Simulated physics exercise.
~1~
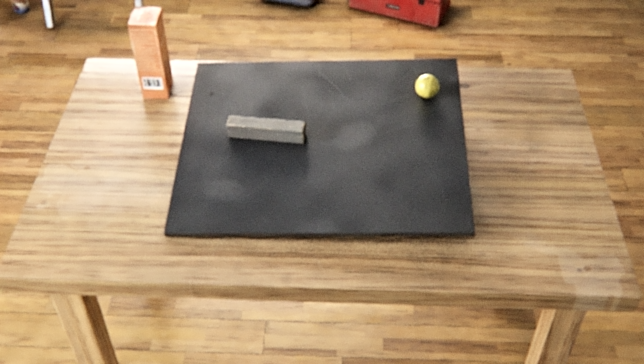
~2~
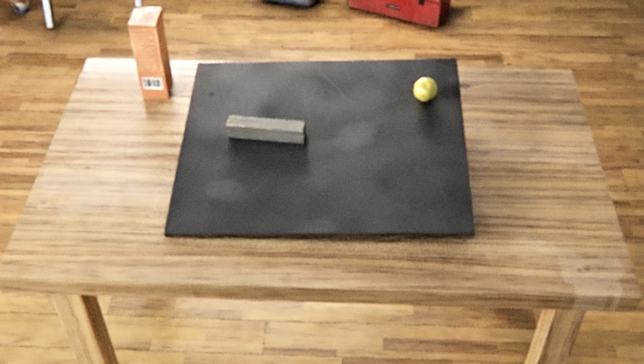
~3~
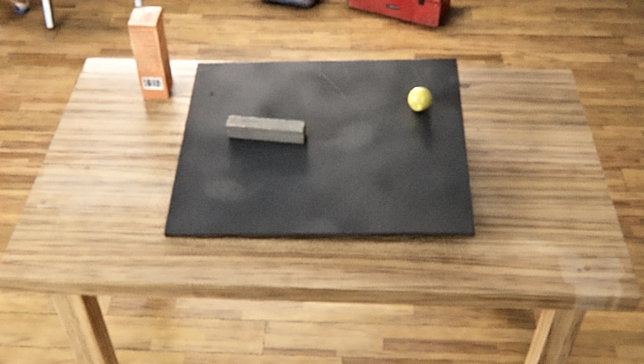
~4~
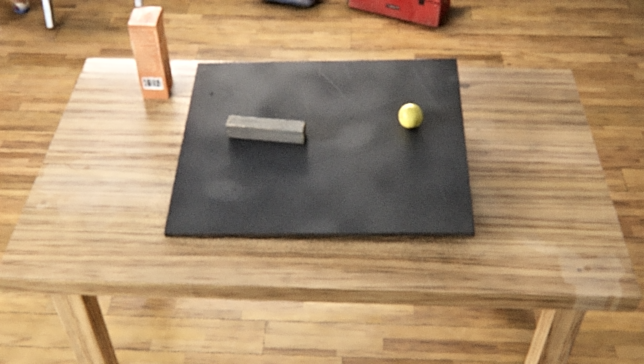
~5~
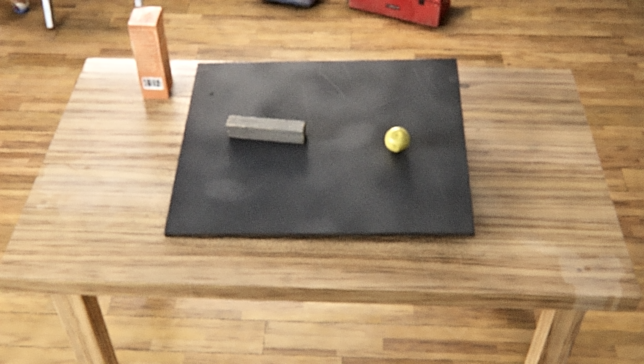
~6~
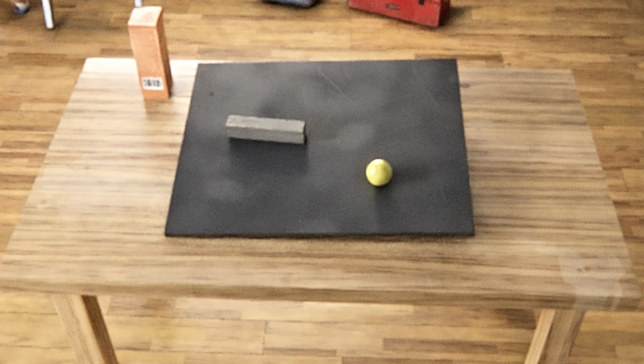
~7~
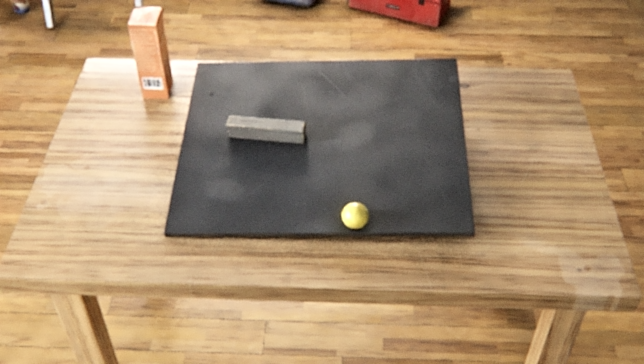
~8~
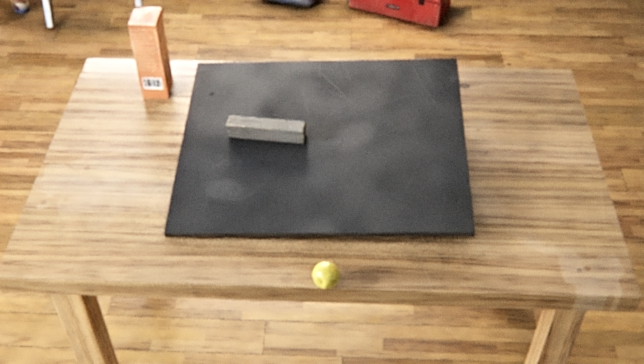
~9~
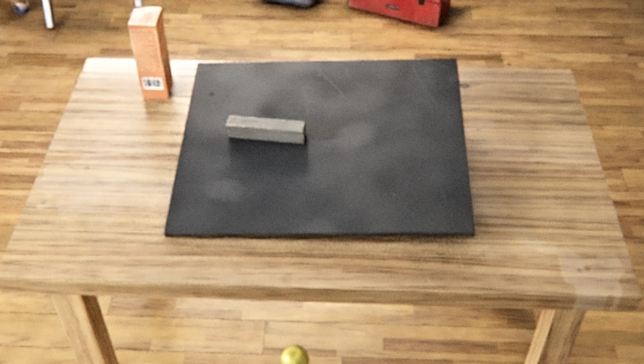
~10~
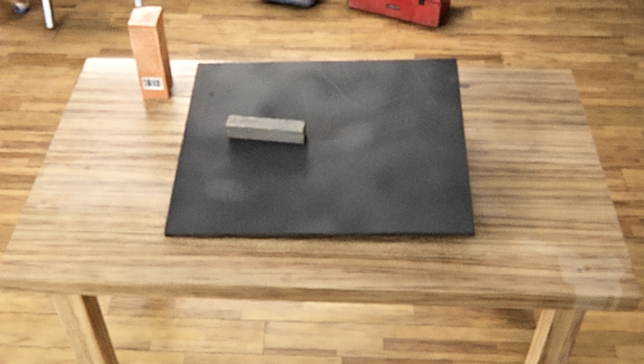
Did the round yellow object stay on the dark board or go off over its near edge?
It went off over the near edge of the board and then dropped out of view past the front of the table.
On a wooden table, a small round yellow object moved slowly at first, then faster, down a dark board toward the near left, passing right of a fixed grey block, before going over the near edge and dropping out of view.
